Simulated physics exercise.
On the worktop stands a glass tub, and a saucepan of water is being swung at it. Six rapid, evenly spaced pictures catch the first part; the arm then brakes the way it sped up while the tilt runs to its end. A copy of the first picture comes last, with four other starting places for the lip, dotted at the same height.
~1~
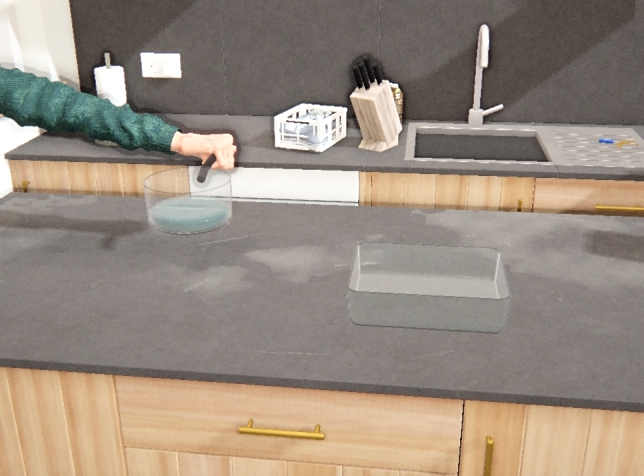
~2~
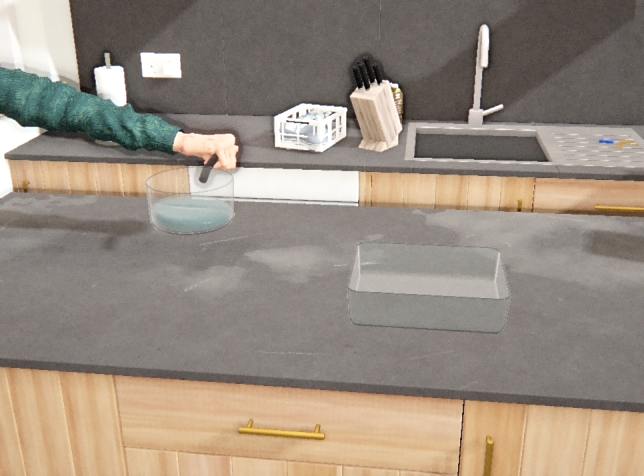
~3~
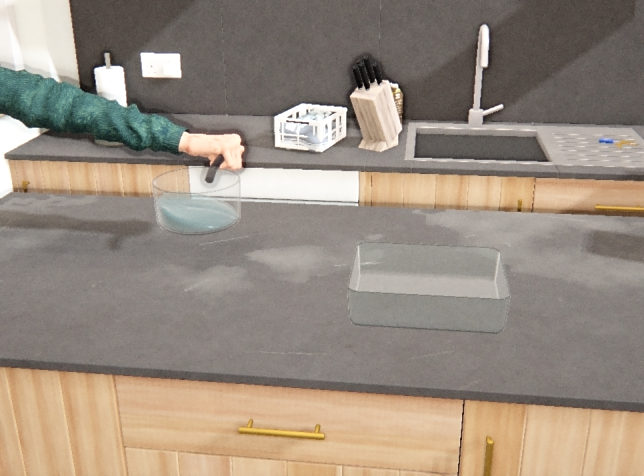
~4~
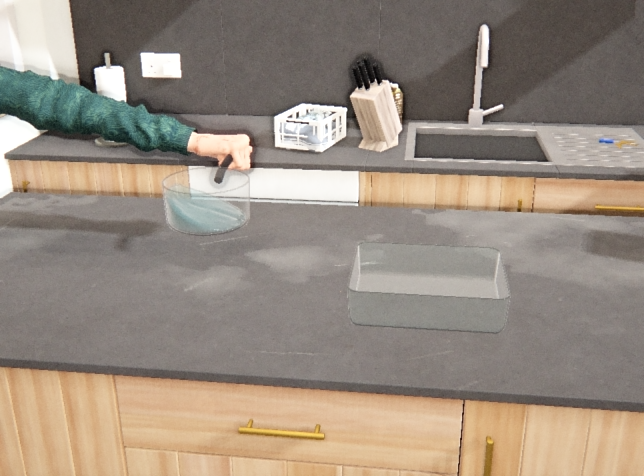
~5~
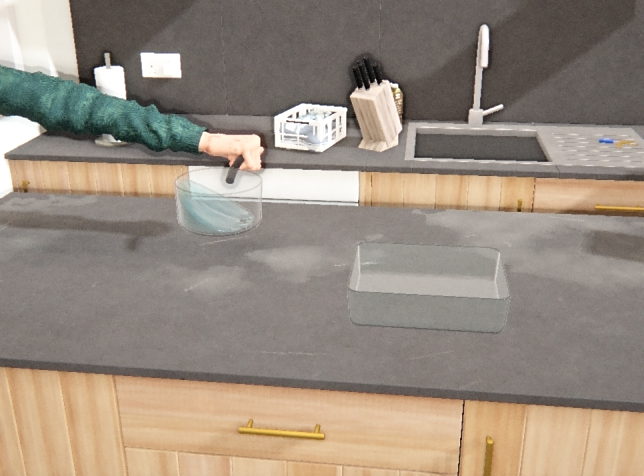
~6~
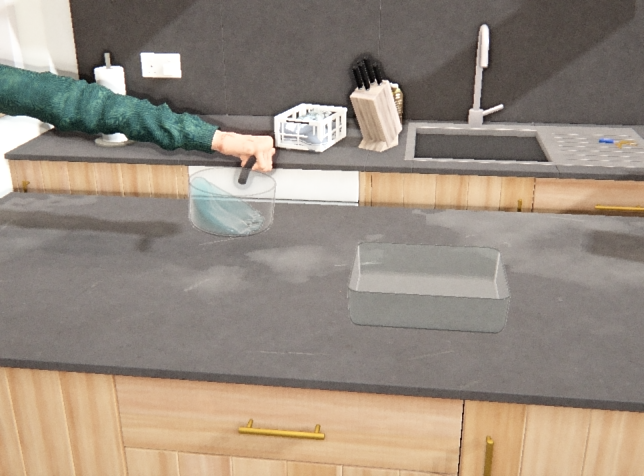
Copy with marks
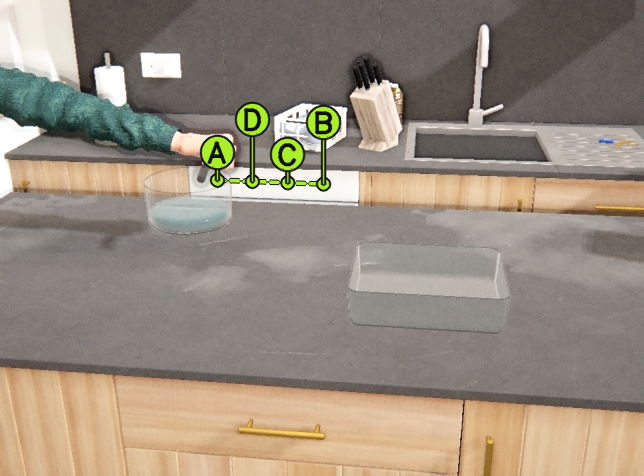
A hand in a green sleeve moves a clear round pan of bluish water a short way rightward over a dark worktop, the water sloshing up its left side, while a rectangular glass tub stands still to the right.
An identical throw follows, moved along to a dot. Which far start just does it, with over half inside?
Choose C.
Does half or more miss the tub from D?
Yes, it does.
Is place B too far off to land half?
No, not at all.
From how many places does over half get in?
Two of the four.
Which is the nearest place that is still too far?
That is place D.
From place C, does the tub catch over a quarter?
Yes.
On the marked copy, A at (217, 180); B at (323, 184); C at (287, 182); D at (252, 181).
With A, about 20 % lands in the tub, 76 % falls short and 4 % goes beside or beyond.
With B, about 82 % lands in the tub, 3 % falls short and 15 % goes beside or beyond.
With C, about 65 % lands in the tub, 24 % falls short and 11 % goes beside or beyond.
With D, about 39 % lands in the tub, 55 % falls short and 7 % goes beside or beyond.
